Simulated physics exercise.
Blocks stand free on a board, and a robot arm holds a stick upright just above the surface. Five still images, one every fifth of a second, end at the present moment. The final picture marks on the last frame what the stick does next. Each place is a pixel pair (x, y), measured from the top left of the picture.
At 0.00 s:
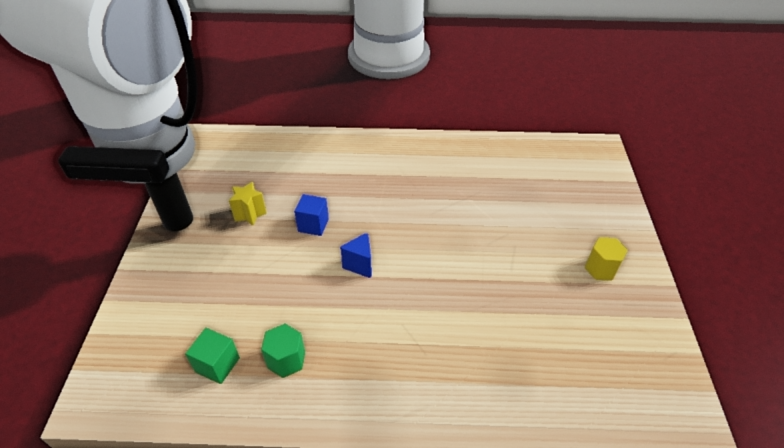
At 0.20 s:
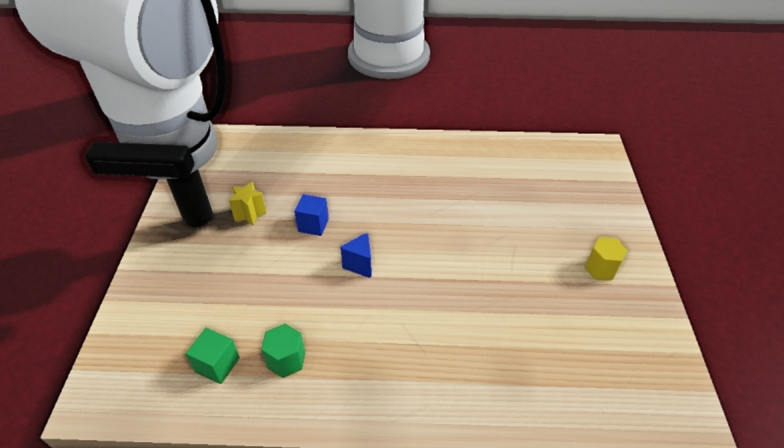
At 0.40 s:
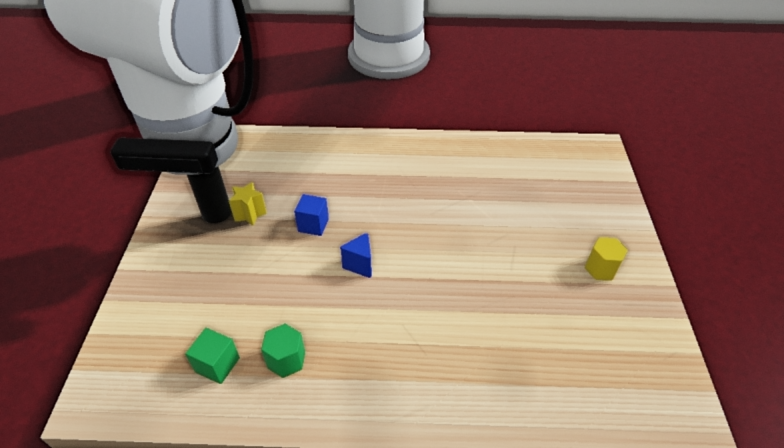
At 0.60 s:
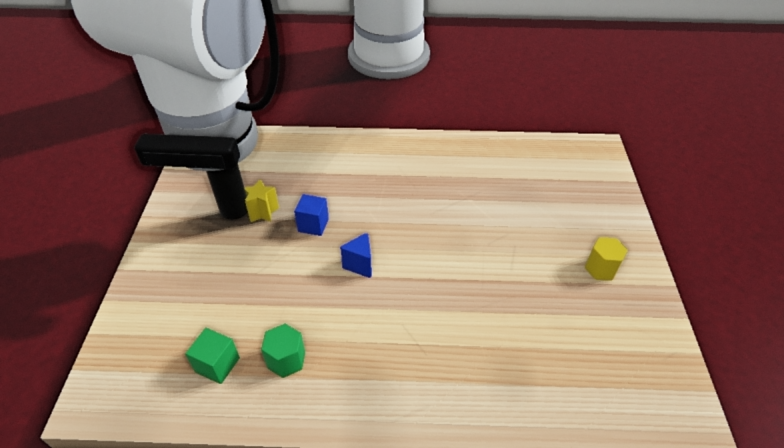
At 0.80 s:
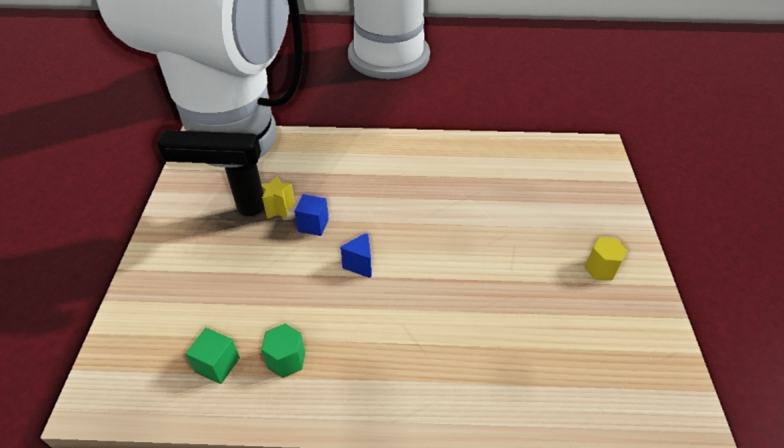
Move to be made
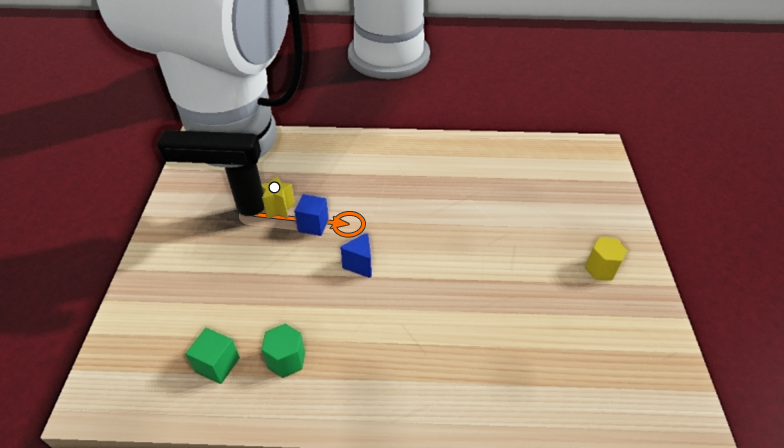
A light wooden board lies on a dark red surface, seen from above at an angle by a still camera. A yellow star block, a blue cube and a blue triangular block sit toward the upper left, two green blocks lower left, and a yellow hexagonal block at right. A white robot arm slides its black stick rightward, meets the star and pushes it close to the blue cube.
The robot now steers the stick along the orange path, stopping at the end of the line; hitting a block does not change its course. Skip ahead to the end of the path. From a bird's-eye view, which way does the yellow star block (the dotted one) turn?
From overhead, the rotation is counterclockwise.
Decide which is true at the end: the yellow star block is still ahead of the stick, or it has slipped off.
My prediction: No longer in front.
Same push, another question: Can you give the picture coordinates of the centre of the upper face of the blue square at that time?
Around (372, 213).
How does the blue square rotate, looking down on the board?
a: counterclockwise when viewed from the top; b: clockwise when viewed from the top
Choice b: Clockwise when viewed from the top.
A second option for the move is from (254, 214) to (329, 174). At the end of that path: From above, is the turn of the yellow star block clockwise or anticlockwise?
The answer is clockwise.
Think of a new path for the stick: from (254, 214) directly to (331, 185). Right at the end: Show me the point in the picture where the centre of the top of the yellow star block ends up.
My estimate: (354, 160).
The line goes from (254, 214) directly to (349, 224); the dot is on the yellow star block.
What follows on the original path. One third of the way, stick (285, 210); yellow star block (303, 184), turned 25° anticlockwise; blue square (315, 204), turned 25° clockwise.
Two thirds of the way, stick (316, 213); yellow star block (316, 181), turned 70° anticlockwise; blue square (340, 208), turned 15° clockwise.
At the end, stick (348, 216); yellow star block (317, 181), turned 75° anticlockwise; blue square (372, 213), turned 25° clockwise; blue triangle unmoved.
